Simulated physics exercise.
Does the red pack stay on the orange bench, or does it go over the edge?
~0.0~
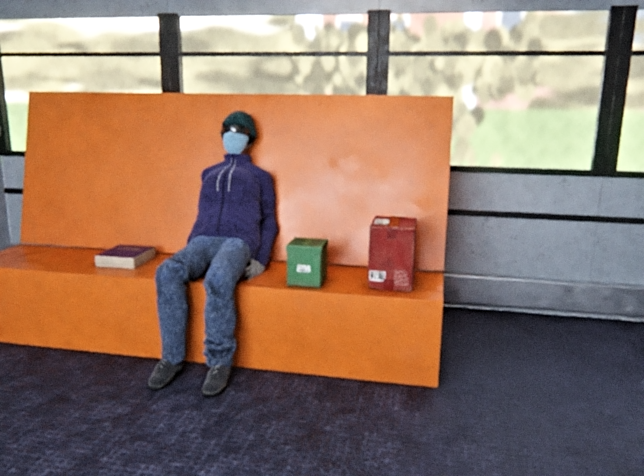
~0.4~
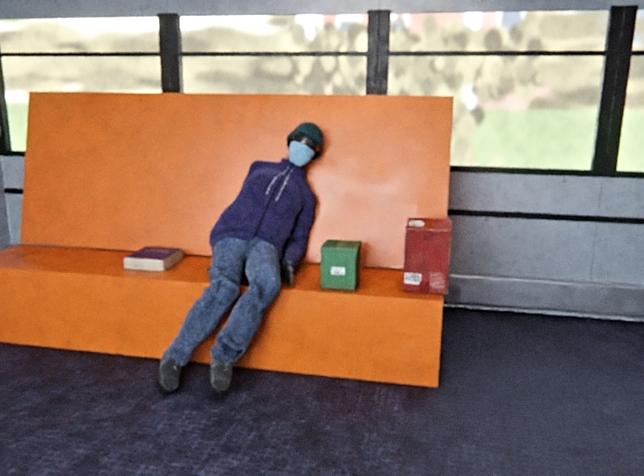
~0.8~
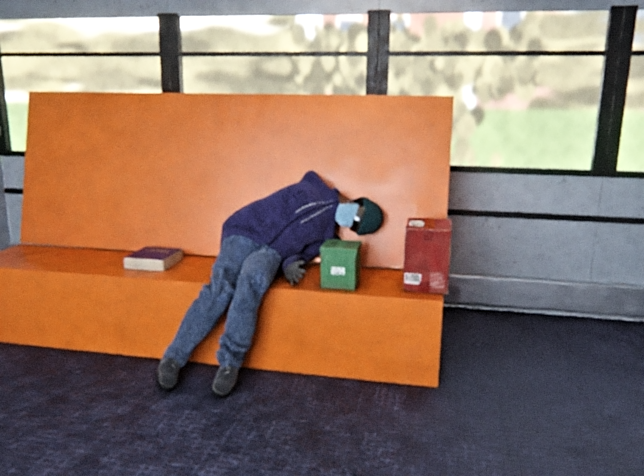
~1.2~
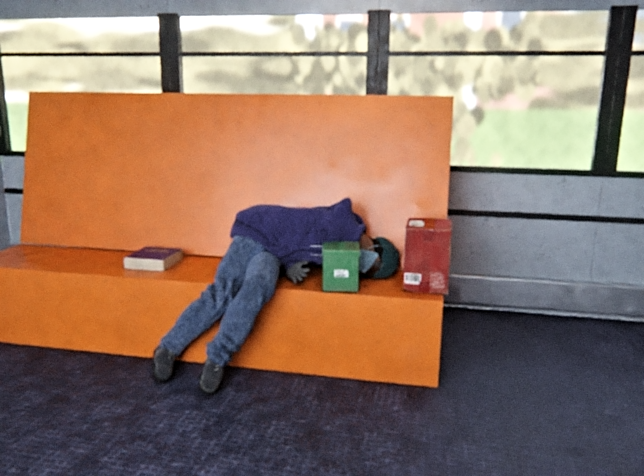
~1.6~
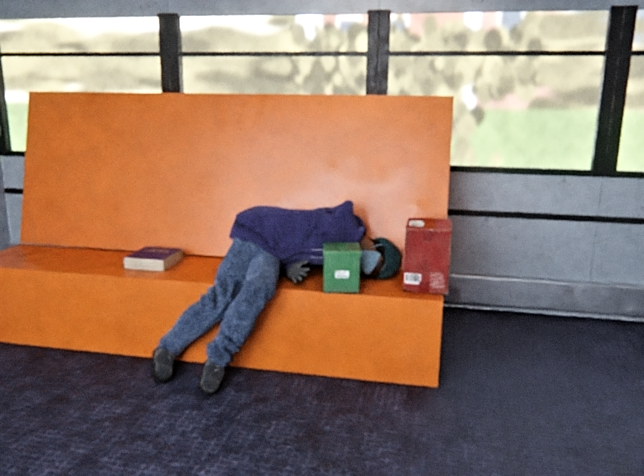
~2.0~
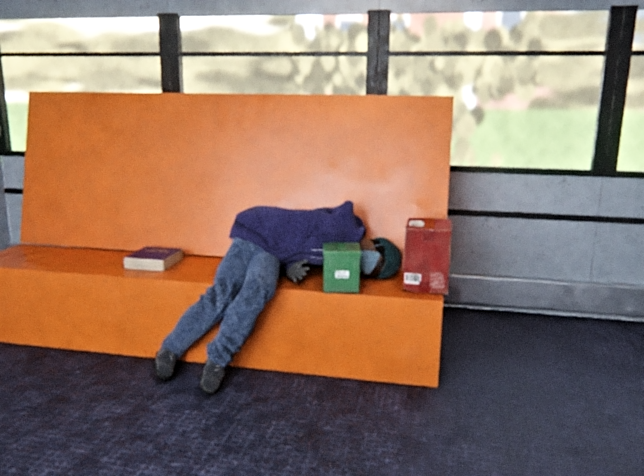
The red pack stays on the bench. It shifts right toward the end of the seat early on, then remains there upright.
